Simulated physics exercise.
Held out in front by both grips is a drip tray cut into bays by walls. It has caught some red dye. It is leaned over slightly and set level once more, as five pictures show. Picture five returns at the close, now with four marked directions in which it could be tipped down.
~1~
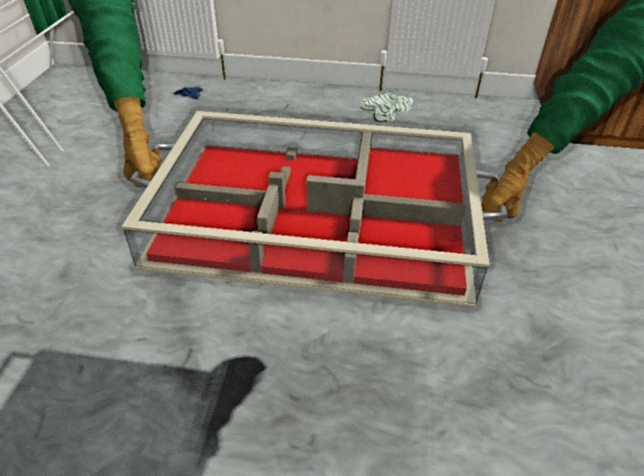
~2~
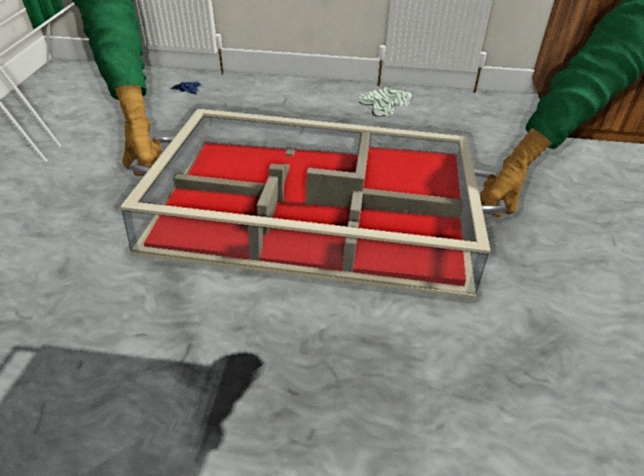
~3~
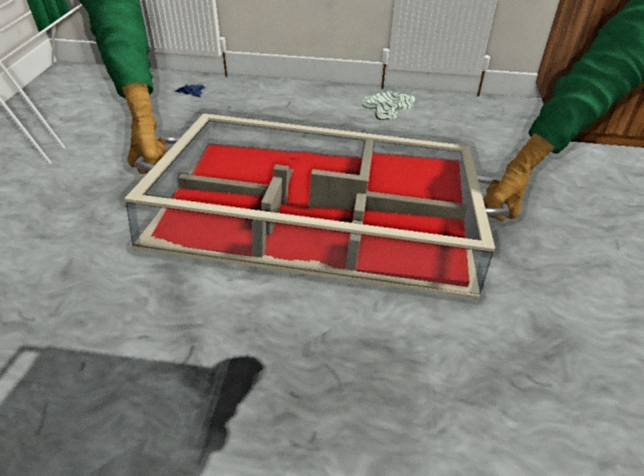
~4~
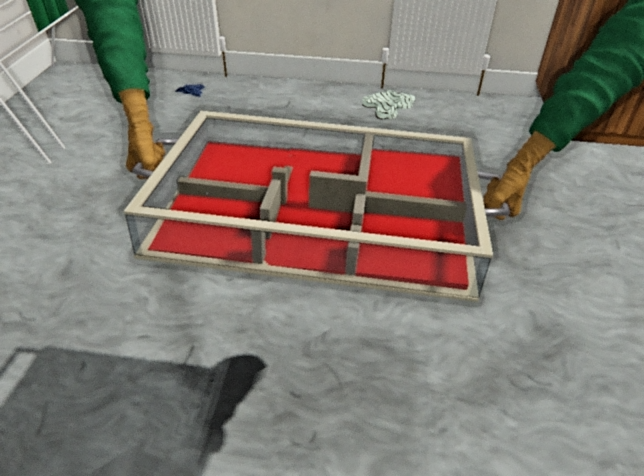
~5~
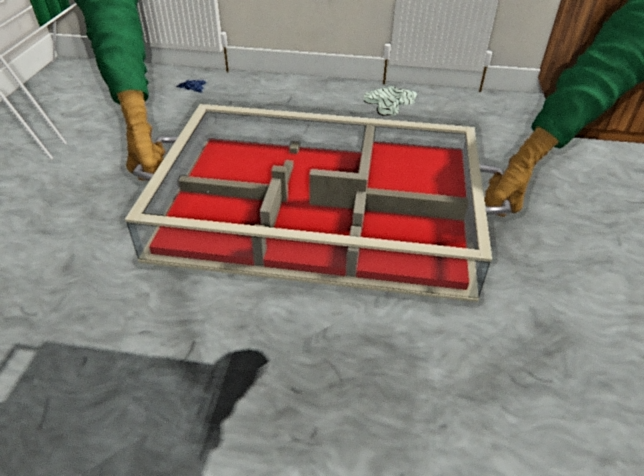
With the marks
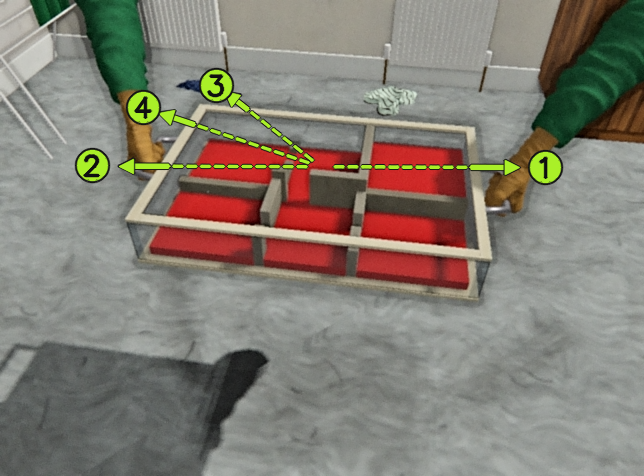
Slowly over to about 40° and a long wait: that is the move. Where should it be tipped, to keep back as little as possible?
Arrow 3.
In lime, 1 ends at (514, 167); 2 ends at (124, 166); 3 ends at (228, 94); 4 ends at (164, 114).
For arrow 1, about 43 % stays in the tray, the largest part in the back right bay.
For arrow 2, about 37 % stays in the tray, the largest part in the front left bay.
For arrow 3, about 22 % stays in the tray, the largest part in the back left bay.
For arrow 4, about 28 % stays in the tray, the largest part in the back left bay.
